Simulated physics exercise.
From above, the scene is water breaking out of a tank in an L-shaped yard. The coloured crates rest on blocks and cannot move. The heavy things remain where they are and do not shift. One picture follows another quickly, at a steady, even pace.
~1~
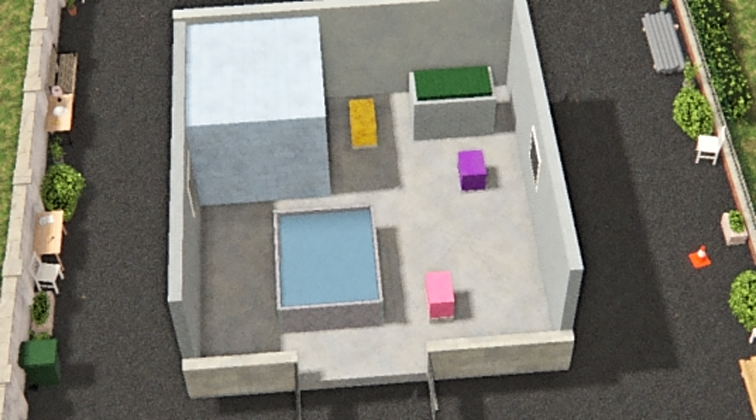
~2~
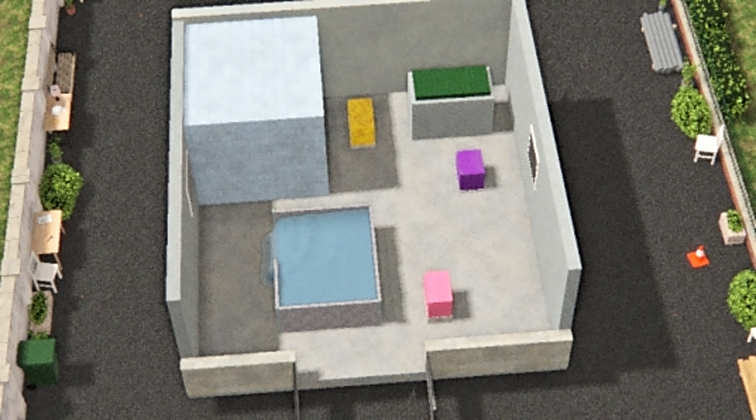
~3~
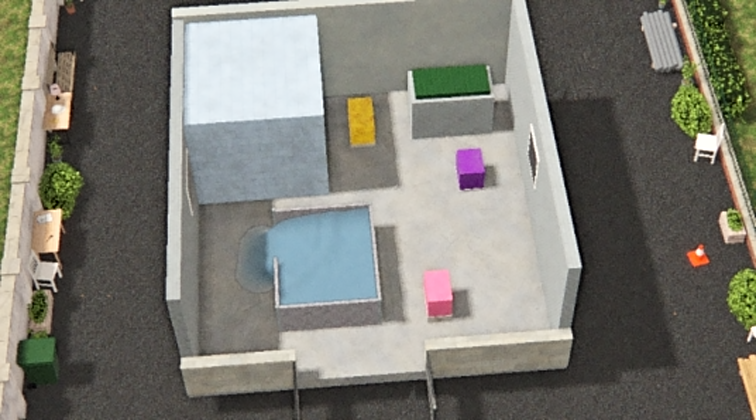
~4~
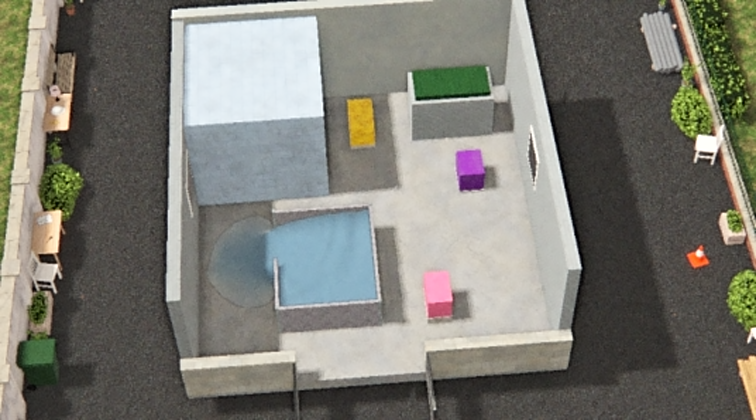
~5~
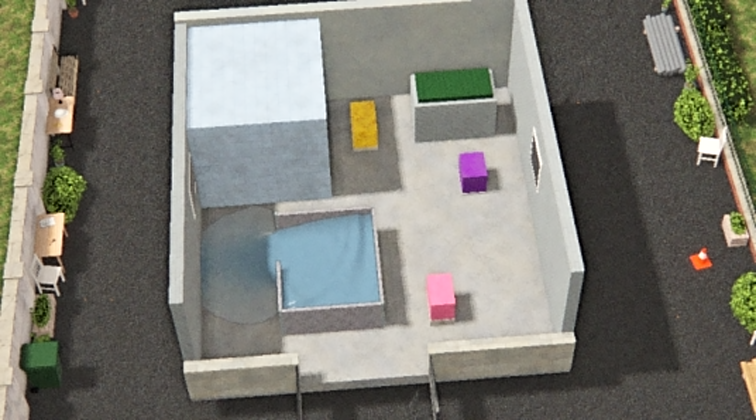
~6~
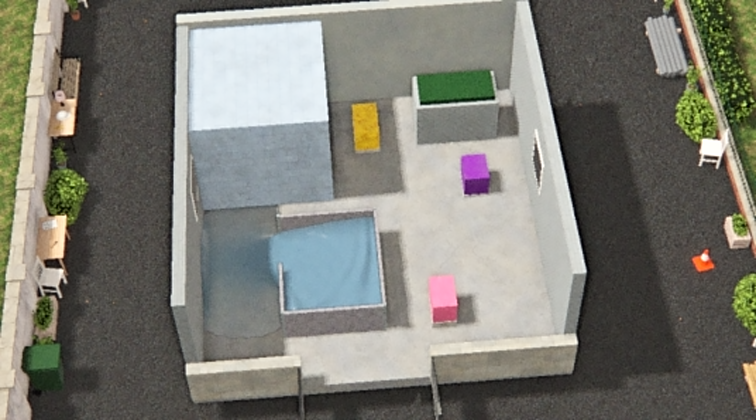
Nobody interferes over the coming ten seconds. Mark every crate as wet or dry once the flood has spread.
Yellow crate: Dry, purple crate: Wet, pink crate: Dry.
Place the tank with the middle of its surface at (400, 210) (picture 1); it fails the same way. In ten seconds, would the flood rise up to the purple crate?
Result - purple crate gets flooded.
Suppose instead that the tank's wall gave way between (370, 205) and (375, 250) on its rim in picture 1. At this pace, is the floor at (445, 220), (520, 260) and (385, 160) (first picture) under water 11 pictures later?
In order: Swamped, swamped, spared.
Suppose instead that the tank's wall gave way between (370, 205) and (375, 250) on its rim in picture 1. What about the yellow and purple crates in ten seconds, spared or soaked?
First the yellow crate: It gets reached; then the purple crate: It gets reached.
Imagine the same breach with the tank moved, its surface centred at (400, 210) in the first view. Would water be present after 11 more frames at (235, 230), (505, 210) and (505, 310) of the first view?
First drenched; next unwetted; last unwetted.
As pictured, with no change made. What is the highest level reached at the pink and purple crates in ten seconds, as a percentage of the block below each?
Respectively 80 % and 490 %.
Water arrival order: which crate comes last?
Answer: The one in yellow.
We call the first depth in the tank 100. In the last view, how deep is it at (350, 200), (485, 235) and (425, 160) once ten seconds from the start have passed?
Respectively 6, 8 and 8 per cent.
A moment on, water covers 15 % of the floor; the yellow crate not reached, the purple crate not reached, the pink crate not reached.
Next, water covers 25 % of the floor; the yellow crate not reached, the purple crate not reached, the pink crate not reached.
Then, water covers 50 % of the floor; the yellow crate not reached, the purple crate water round its plinth, the pink crate water round its plinth.
Later, water covers 80 % of the floor; the yellow crate water round its plinth, the purple crate water round its plinth, the pink crate water round its plinth.
In the end, water covers 95 % of the floor; the yellow crate stayed above the water, the purple crate was topped, the pink crate stayed above the water.
